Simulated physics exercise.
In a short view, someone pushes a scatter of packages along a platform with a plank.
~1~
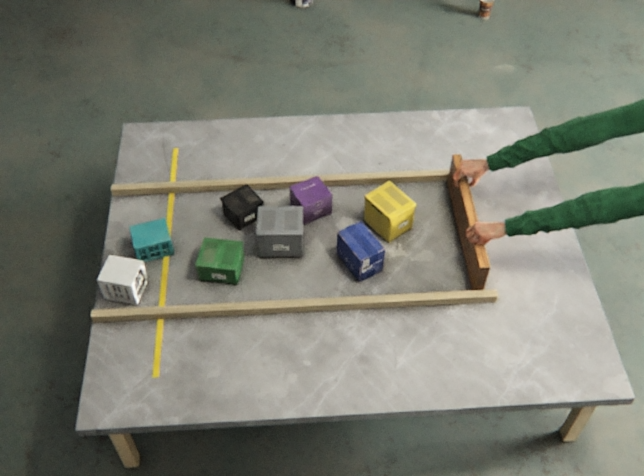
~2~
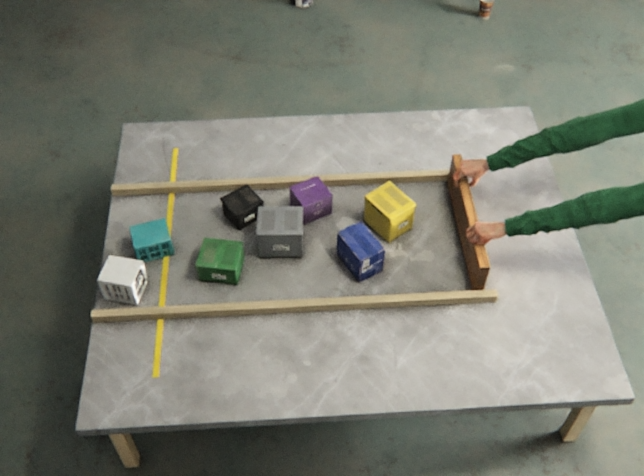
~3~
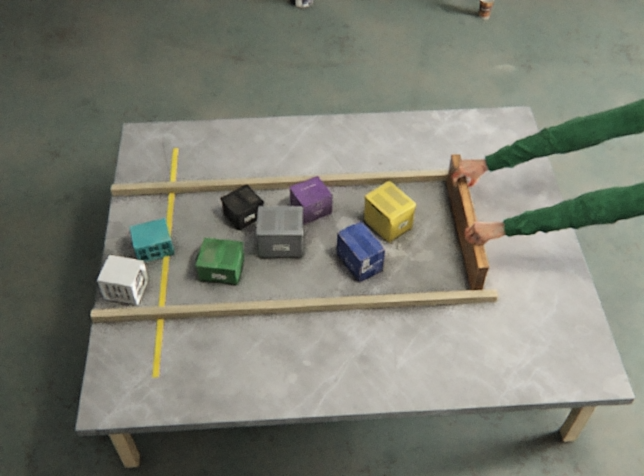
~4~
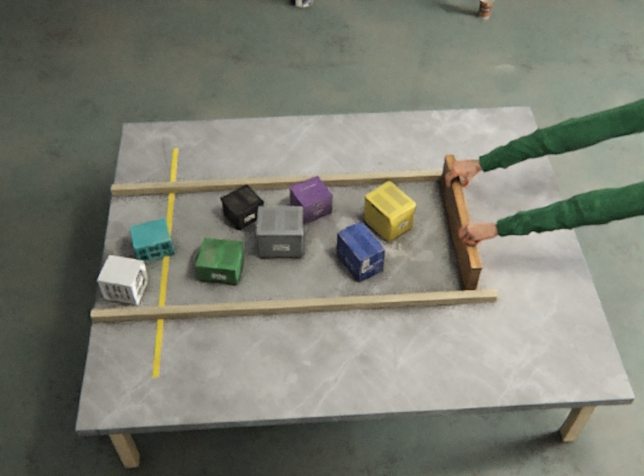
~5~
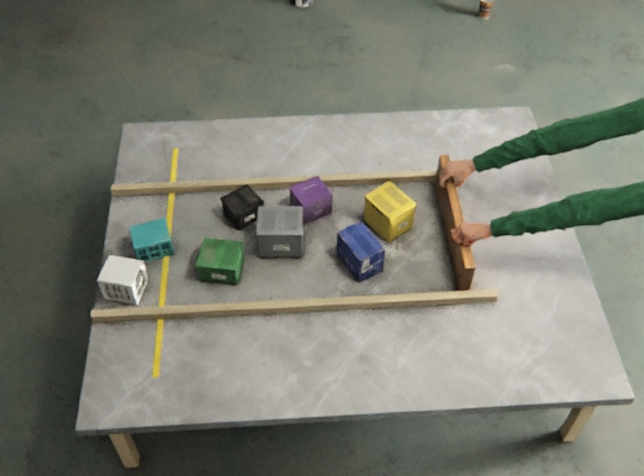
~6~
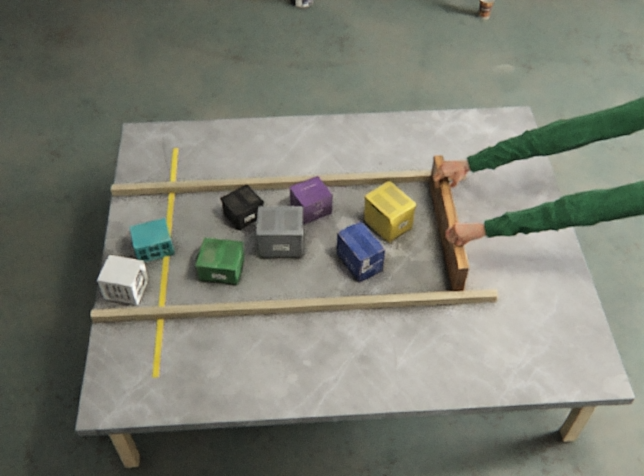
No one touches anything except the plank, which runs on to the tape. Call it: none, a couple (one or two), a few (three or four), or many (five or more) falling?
Call: A few.
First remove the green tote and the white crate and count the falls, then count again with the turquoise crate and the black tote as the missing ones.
First try 2, second try 1.
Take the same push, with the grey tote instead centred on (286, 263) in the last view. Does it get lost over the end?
Observed: The grey tote keeps its spot.
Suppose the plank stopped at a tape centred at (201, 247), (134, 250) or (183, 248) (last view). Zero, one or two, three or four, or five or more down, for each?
Going through the places as listed, I'd say zero, then 5 or more, then three or four.
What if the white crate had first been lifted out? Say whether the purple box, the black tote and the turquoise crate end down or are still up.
Outcome: The purple box holds its spot, the black tote goes off, the turquoise crate goes off.
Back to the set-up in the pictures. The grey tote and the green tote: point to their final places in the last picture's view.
Grey tote at about (109, 245), green tote at about (113, 289).
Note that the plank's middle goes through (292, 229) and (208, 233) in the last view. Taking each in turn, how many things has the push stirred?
One spot: 6. Other spot: 8.
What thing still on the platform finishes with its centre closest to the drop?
It's the grey tote that ends nearest.
Early on, none off yet; white crate at rest near (123, 280); turquoise crate at rest near (152, 241); green tote at rest near (221, 261).
Finally, the number that fall off is three or four; lost, black tote, turquoise crate and white crate.
